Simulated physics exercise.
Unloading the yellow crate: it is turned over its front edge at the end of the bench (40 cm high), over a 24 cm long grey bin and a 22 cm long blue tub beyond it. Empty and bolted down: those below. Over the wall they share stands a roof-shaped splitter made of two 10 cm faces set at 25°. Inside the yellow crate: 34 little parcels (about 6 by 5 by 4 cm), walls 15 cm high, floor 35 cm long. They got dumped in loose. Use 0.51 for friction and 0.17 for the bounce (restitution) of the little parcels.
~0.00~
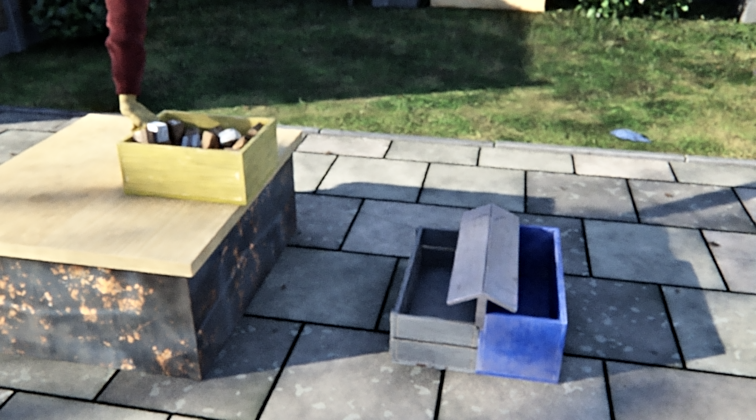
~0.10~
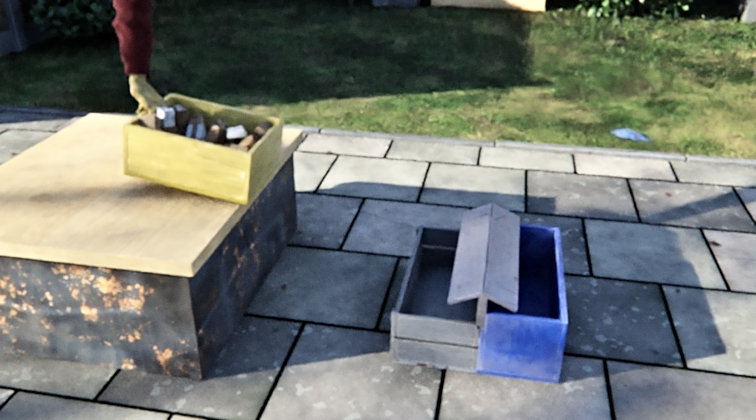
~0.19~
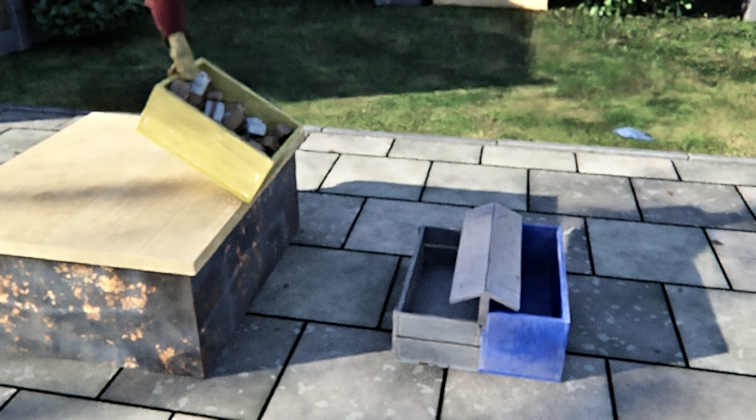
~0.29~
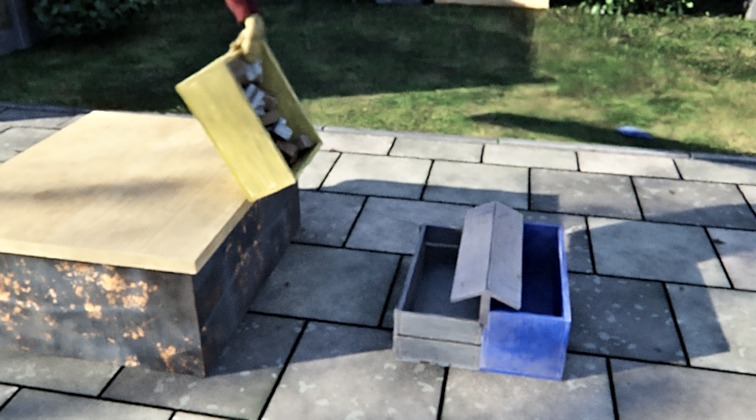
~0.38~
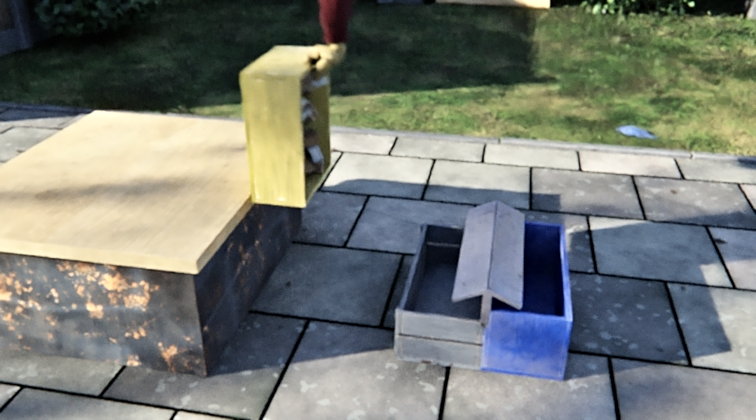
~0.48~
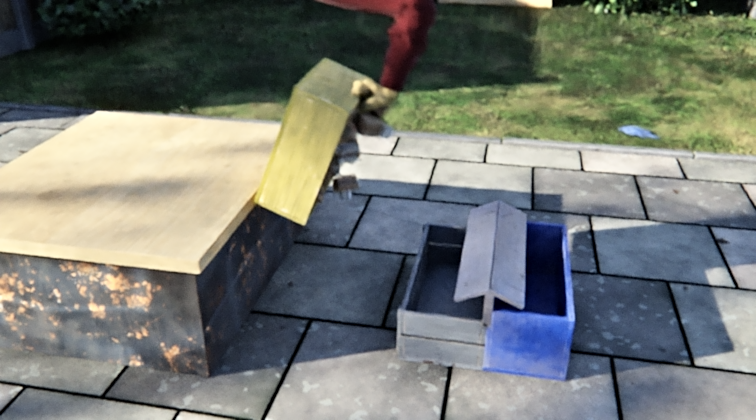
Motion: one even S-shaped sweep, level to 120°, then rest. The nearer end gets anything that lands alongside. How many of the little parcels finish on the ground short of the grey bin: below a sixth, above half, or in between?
Greater than half of them finish on the ground short of the grey bin.
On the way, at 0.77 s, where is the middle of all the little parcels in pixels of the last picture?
About (390, 282).
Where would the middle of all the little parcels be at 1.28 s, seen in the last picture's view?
Estimated centre in the last picture: (397, 293).
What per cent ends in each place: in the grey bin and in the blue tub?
It works out to roughly 30 per cent and 0 per cent, in that order.
After 0.61 s, tilt 120°; 10 still in the yellow crate, 2 on the ground short of the grey bin and 22 in the air.
After 0.77 s, tilt 120°; 6 still in the yellow crate, 9 in the grey bin, 12 on the ground short of the grey bin and 7 in the air.
After 0.99 s, tilt 120°; 11 in the grey bin, 18 on the ground short of the grey bin and 5 in the air.
Final count (at 1.28 s), 11 in the grey bin and 23 on the ground short of the grey bin. Asked share, 23 of 34, 68 per cent.
